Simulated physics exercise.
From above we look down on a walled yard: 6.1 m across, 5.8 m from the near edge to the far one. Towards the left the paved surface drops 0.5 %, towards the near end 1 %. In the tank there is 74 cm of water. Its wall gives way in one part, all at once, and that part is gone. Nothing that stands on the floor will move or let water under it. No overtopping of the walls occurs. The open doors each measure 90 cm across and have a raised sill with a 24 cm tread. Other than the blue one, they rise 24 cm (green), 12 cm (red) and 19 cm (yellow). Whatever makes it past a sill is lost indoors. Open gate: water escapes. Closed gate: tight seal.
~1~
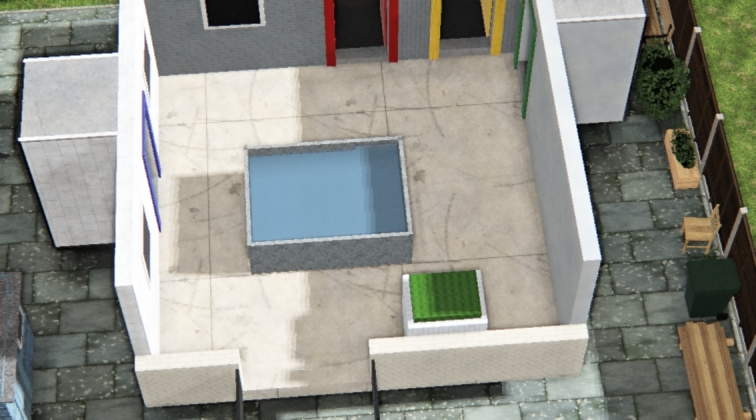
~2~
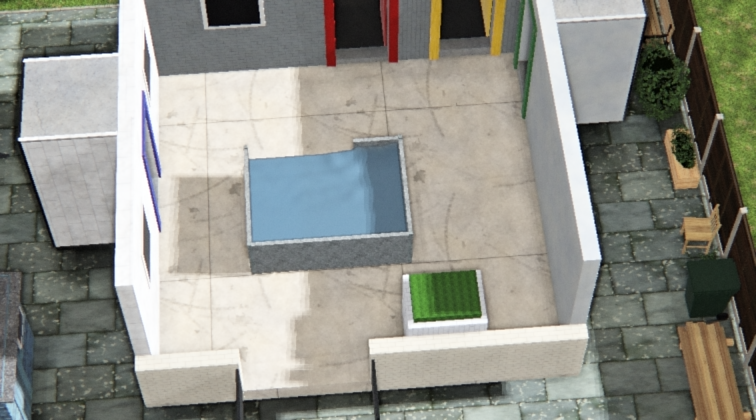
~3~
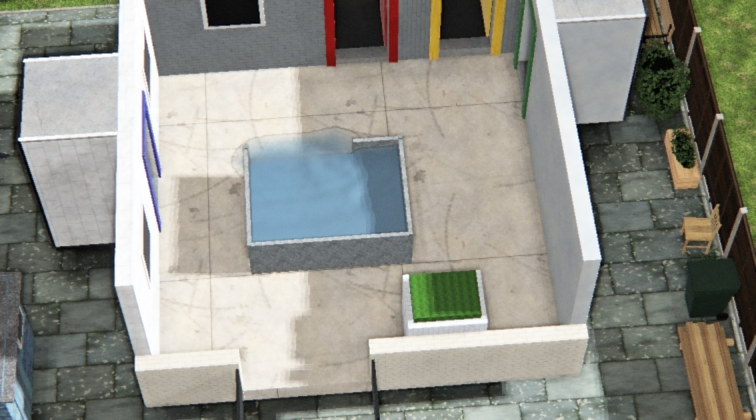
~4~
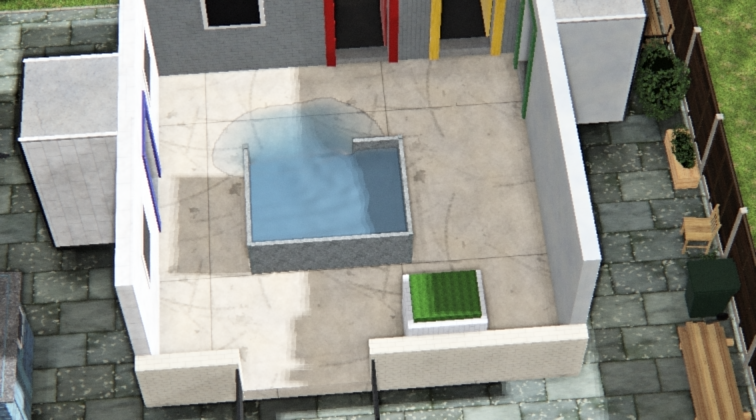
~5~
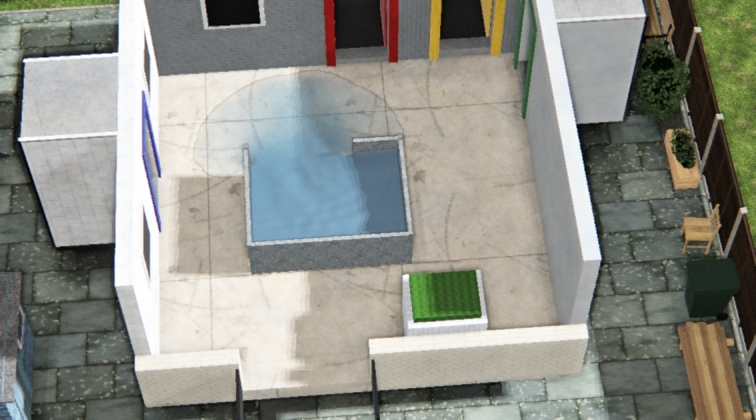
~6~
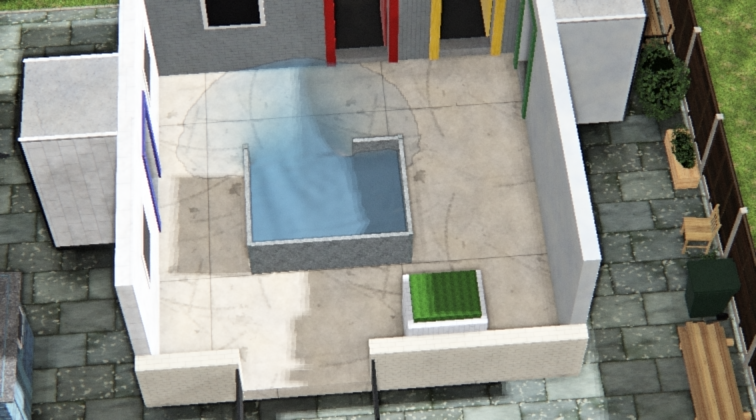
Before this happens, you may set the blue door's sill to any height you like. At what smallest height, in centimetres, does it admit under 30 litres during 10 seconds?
At about 7 centimetres.
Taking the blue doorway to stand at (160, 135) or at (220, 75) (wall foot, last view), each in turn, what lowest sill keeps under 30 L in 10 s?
You'd want about 23 cm there first, then about 29 cm.
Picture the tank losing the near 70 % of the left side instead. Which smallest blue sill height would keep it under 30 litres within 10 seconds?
Then something near 31 cm.
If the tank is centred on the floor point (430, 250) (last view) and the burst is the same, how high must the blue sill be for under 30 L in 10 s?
In this case, 6.5 cm or so.
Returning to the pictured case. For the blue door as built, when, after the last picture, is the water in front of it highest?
Peak time: Around 3.0 s.
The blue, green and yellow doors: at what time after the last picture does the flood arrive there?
Blue: 1.6 s; green: 1.6 s; yellow: 0.7 s.
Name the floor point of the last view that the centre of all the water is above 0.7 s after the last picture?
The centre of all the water is around (307, 164).
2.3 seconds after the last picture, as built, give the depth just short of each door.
At the blue door the depth is 9 cm, at green 21 cm, at red 18 cm and at yellow 7 cm.
Then, 0.7 s after the last picture water covers 30 % of the floor, deepest (48 cm) near (276, 78); it has not reached the blue door.
Then, 2.3 s after the last picture water covers 50 % of the floor, deepest (35 cm) near (159, 77); 9 cm at the blue door, 3 litres in over its 5 cm sill.
Then, 9.3 s after the last picture water covers 95 % of the floor, deepest (15 cm) near (160, 382); 6 cm at the blue door, 61 litres in over its 5 cm sill.
At the blue door as built, the water peaked near 10 cm, 3.1 s after the last picture.
Run again over the same 10 s with other heights there, 38 litres in over 6.5 cm, 12 litres over 9 cm. The limit of 30 litres is kept from about 7 cm up.
